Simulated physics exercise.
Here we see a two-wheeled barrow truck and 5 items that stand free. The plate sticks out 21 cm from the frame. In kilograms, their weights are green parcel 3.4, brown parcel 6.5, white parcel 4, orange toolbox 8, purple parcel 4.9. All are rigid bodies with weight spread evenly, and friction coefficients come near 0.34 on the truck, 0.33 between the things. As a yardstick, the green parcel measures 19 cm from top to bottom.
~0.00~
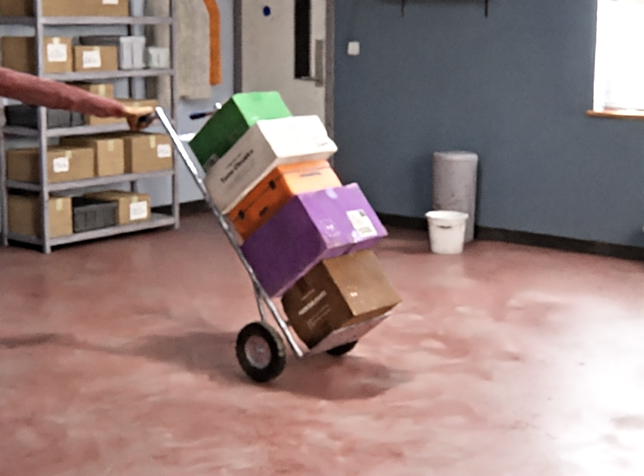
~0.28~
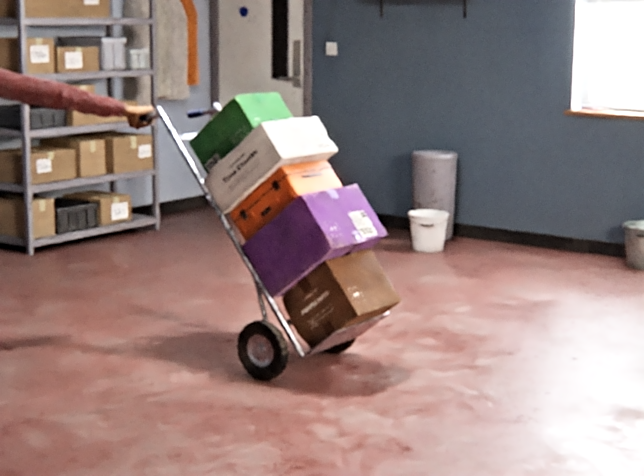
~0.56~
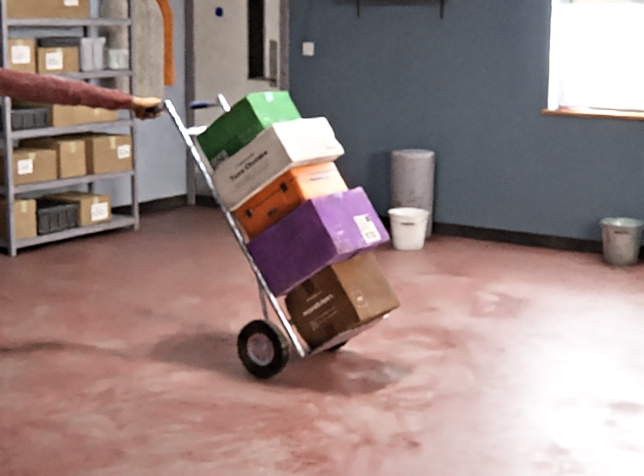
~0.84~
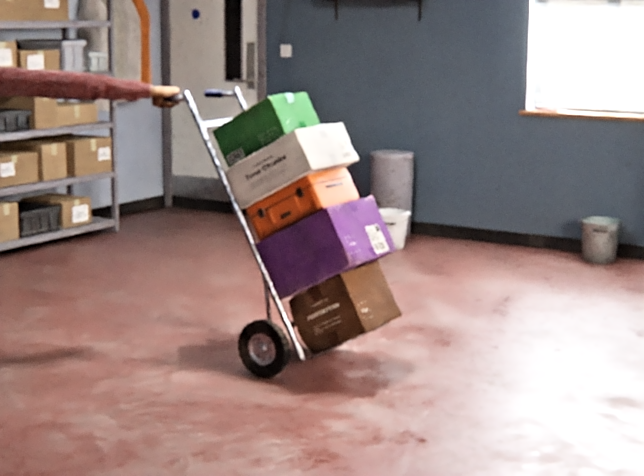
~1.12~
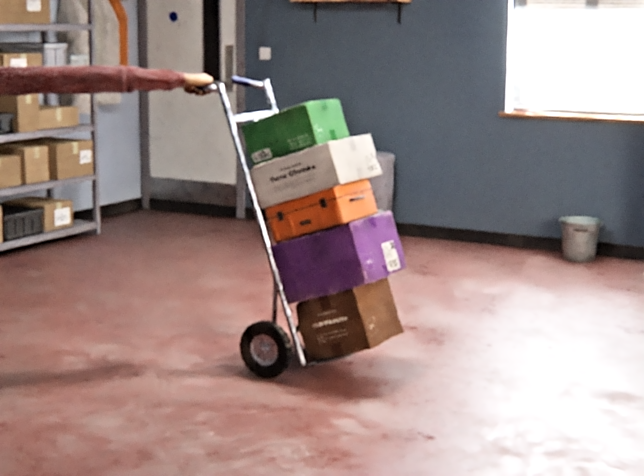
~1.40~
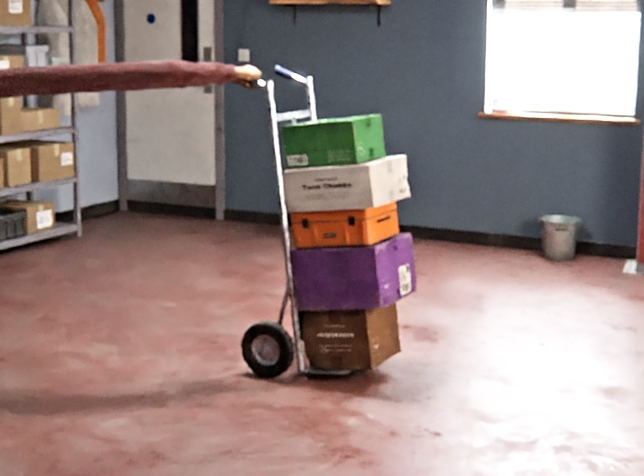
A storeroom with a blotchy reddish floor and blue-grey walls is seen from the side, with loaded shelves at left and a bright window at right. A two-wheeled hand truck carries a stack of brown, purple, orange, white and green boxes from bottom to top. A sleeved arm from the left raises the leaning truck nearly upright, slowly then faster, as the view shifts rightward.
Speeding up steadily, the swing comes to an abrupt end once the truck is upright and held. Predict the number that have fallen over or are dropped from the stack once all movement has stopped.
That number is three or more.
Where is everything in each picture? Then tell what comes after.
In the first picture, 40° short of upright; green parcel (243, 134); brown parcel (339, 300).
In the second picture, 39° short of upright; purple parcel (315, 241); white parcel (270, 165).
In the third picture, 35° short of upright; orange toolbox (291, 201); purple parcel (318, 242).
In the fourth picture, 29° short of upright; white parcel (291, 166); orange toolbox (303, 204).
In the fifth picture, 19° short of upright; purple parcel (340, 257); white parcel (315, 171).
In the sixth picture, 7° short of upright; green parcel (334, 142); brown parcel (352, 331).
Around 2.30 s, truck upright; green parcel tipped 30° against what carries it near (468, 174); brown parcel tipped 30° against what carries it near (371, 331); orange toolbox tipped 30° against what carries it.
Around 2.70 s, truck upright; green parcel, white parcel, orange toolbox and purple parcel now dropped from the stack; brown parcel on its side near (407, 339).
Finally (3.7 s), dropped from the stack, green parcel, white parcel, orange toolbox and purple parcel; on their side or leaning hard on the truck, brown parcel. In the last view, brown parcel near (414, 345).
